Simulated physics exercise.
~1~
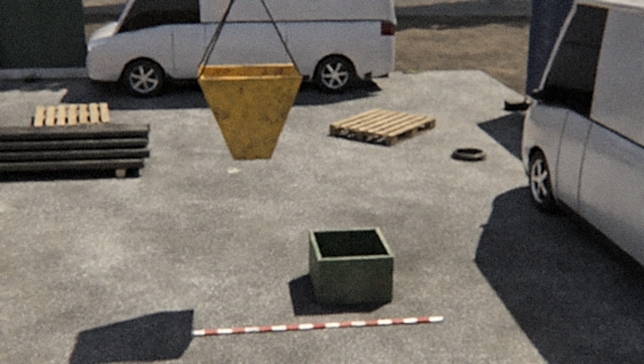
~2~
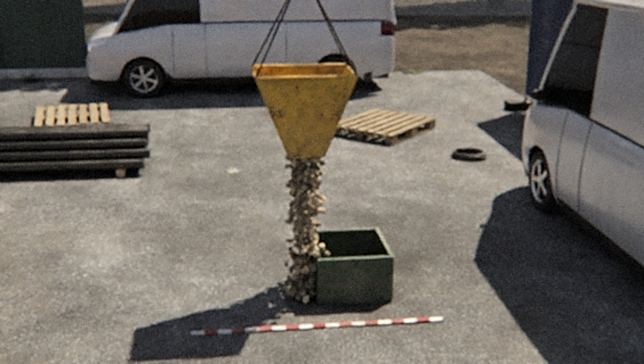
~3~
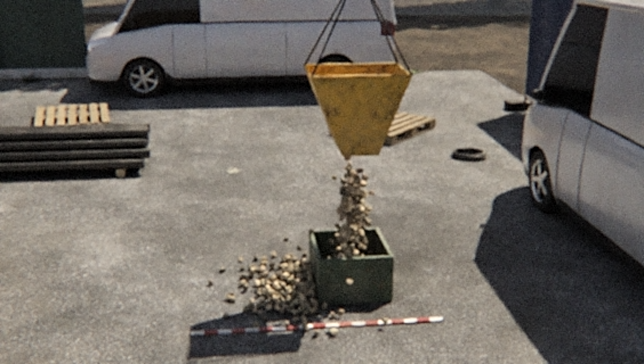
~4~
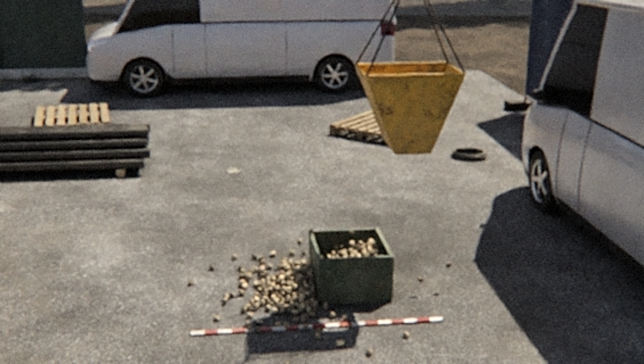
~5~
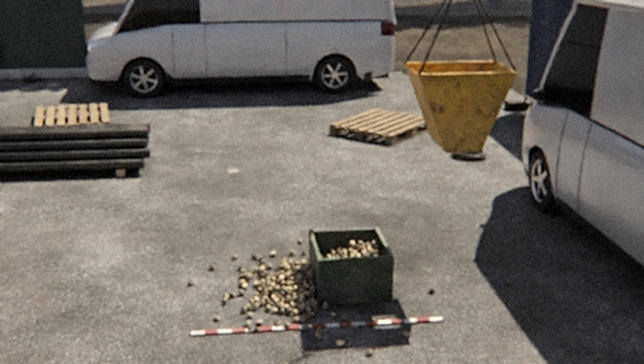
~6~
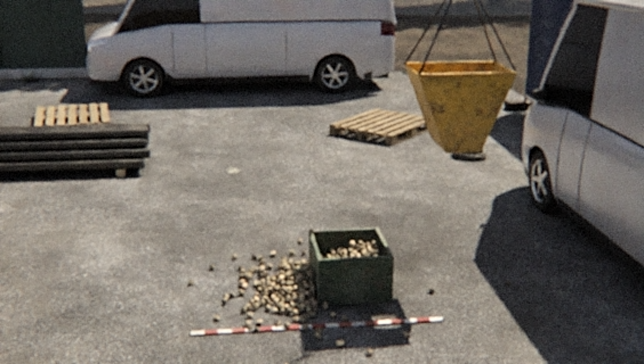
A yellow skip hanging from cables glides right across a paved yard, past parked white vans, wooden pallets and a stack of dark pipes, toward a green open-topped bin behind a red-and-white staff. Before it is over the bin, stones pour from its bottom in a thick column, many landing on the ground to the left. Still moving, it drops the rest into the bin, and the stream runs out. The empty skip carries on right, then stops near the van. Most of the stones lie in the bin, with a scattered heap to its left and a few strays elsewhere.
